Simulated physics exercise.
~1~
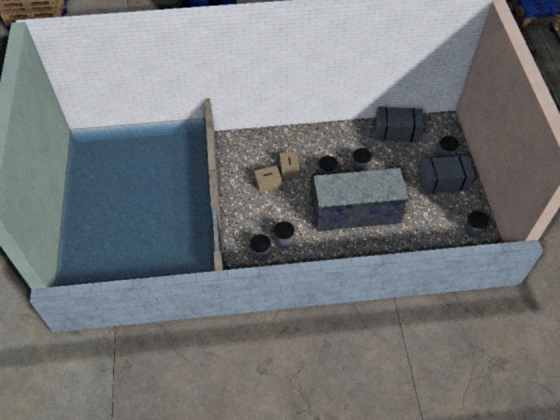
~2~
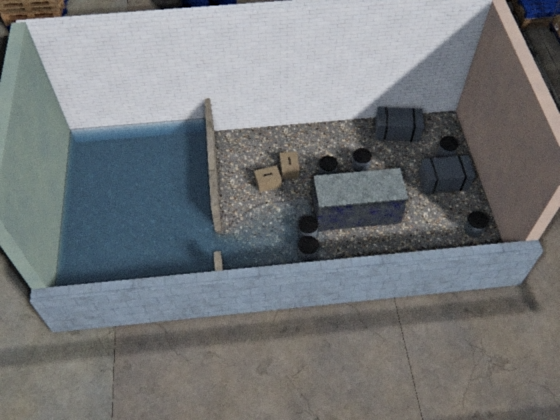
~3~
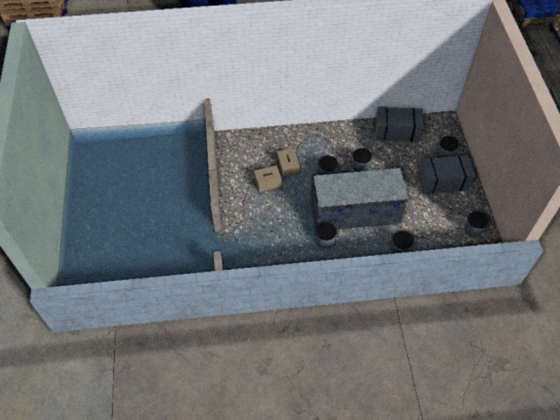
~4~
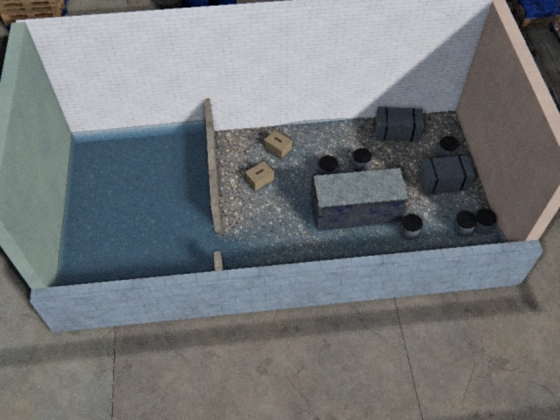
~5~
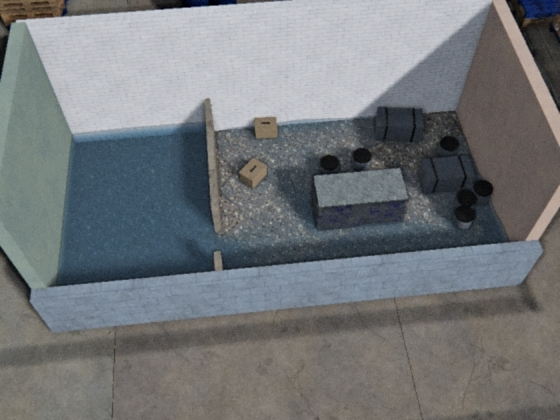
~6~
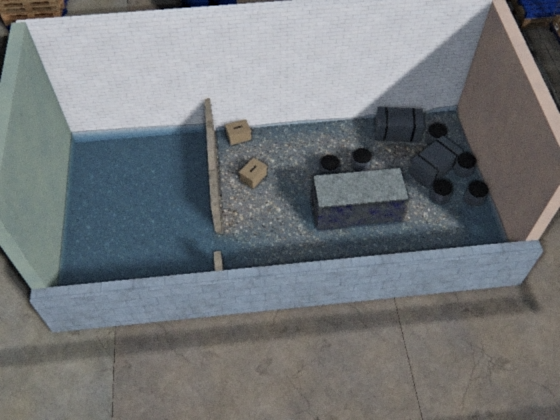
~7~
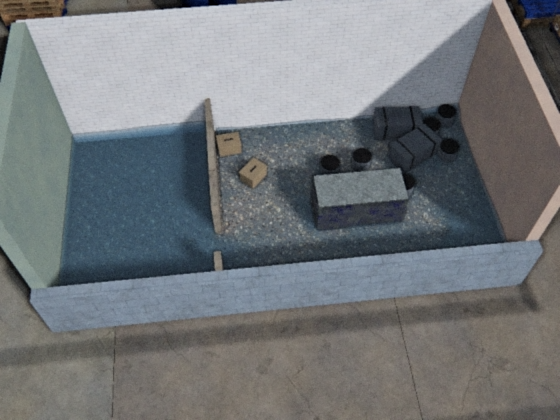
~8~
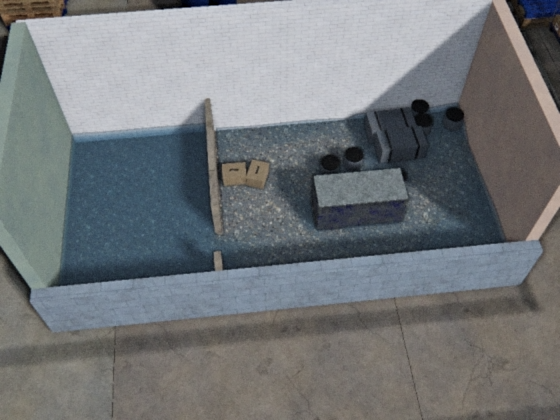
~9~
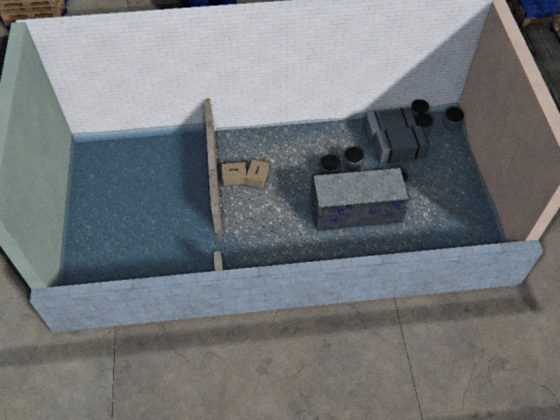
Water fills the left section of an open-topped, walled enclosure on a concrete floor, viewed from above at an angle. Across a thin partition, the gravelly right side holds two tan boxes, a large grey block, two dark trunk-like containers and several small black round tubs. An opening appears near the front of the partition and water spreads through it, pushing the two nearest tubs rightward along the front wall. The boxes drift back and left, then turn down beside the partition. Tubs and a dark container shift toward the back right, where they settle clustered, with water across the floor.
